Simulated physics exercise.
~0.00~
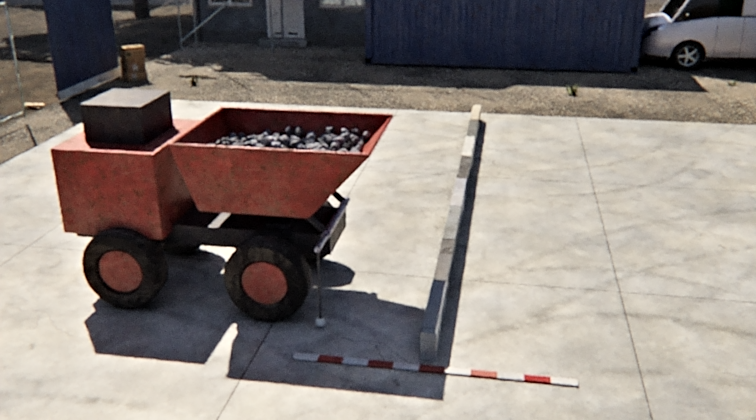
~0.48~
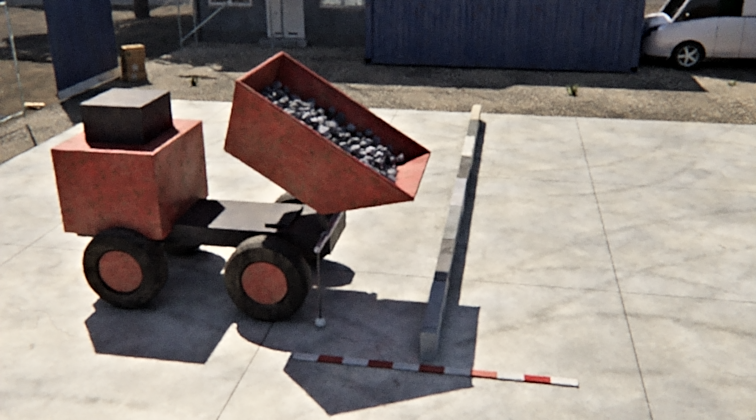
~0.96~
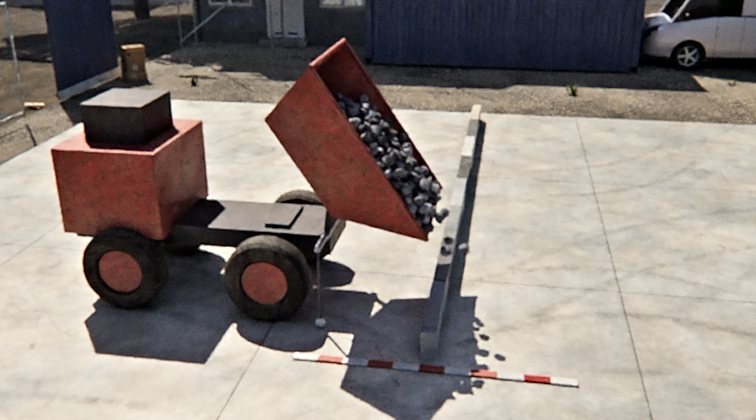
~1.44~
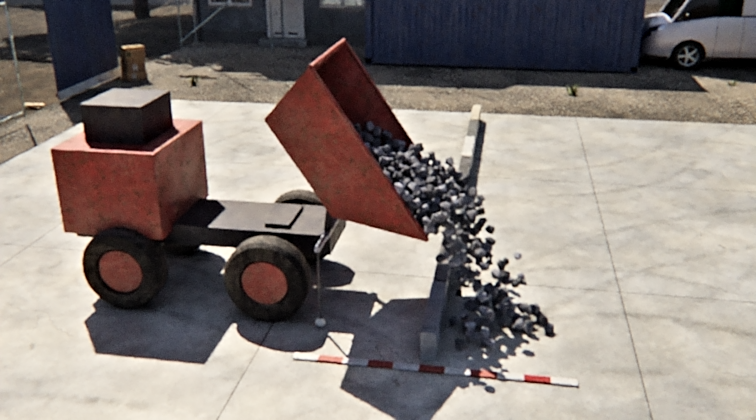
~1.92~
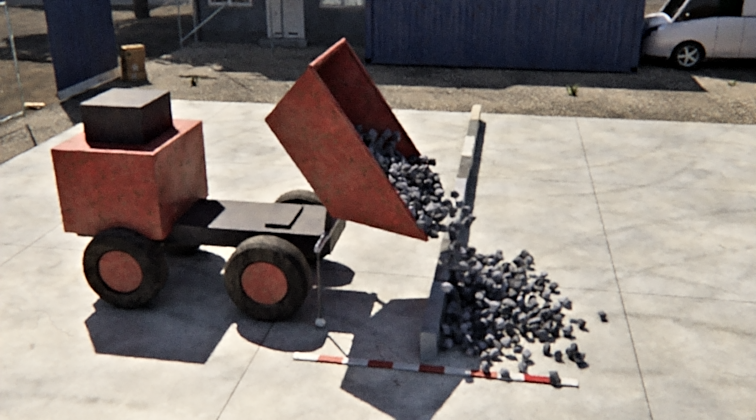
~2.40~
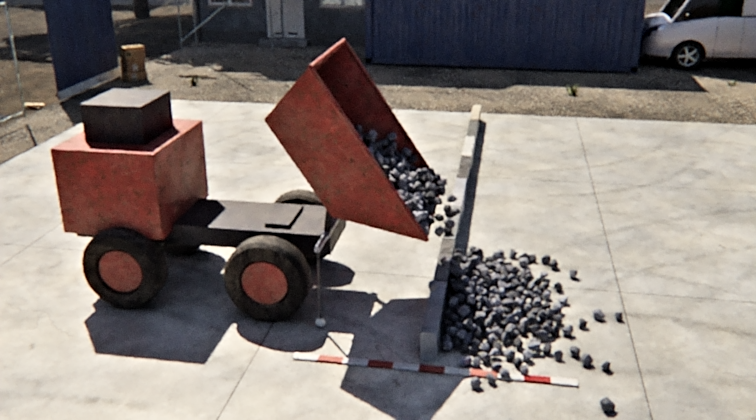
We see a red dumper on a concrete yard tip its skip steeply to the right, sending dark stones tumbling over a low kerb beside a striped staff. The skip stays raised as the stones settle in a scattered heap beyond the kerb, with many still inside.
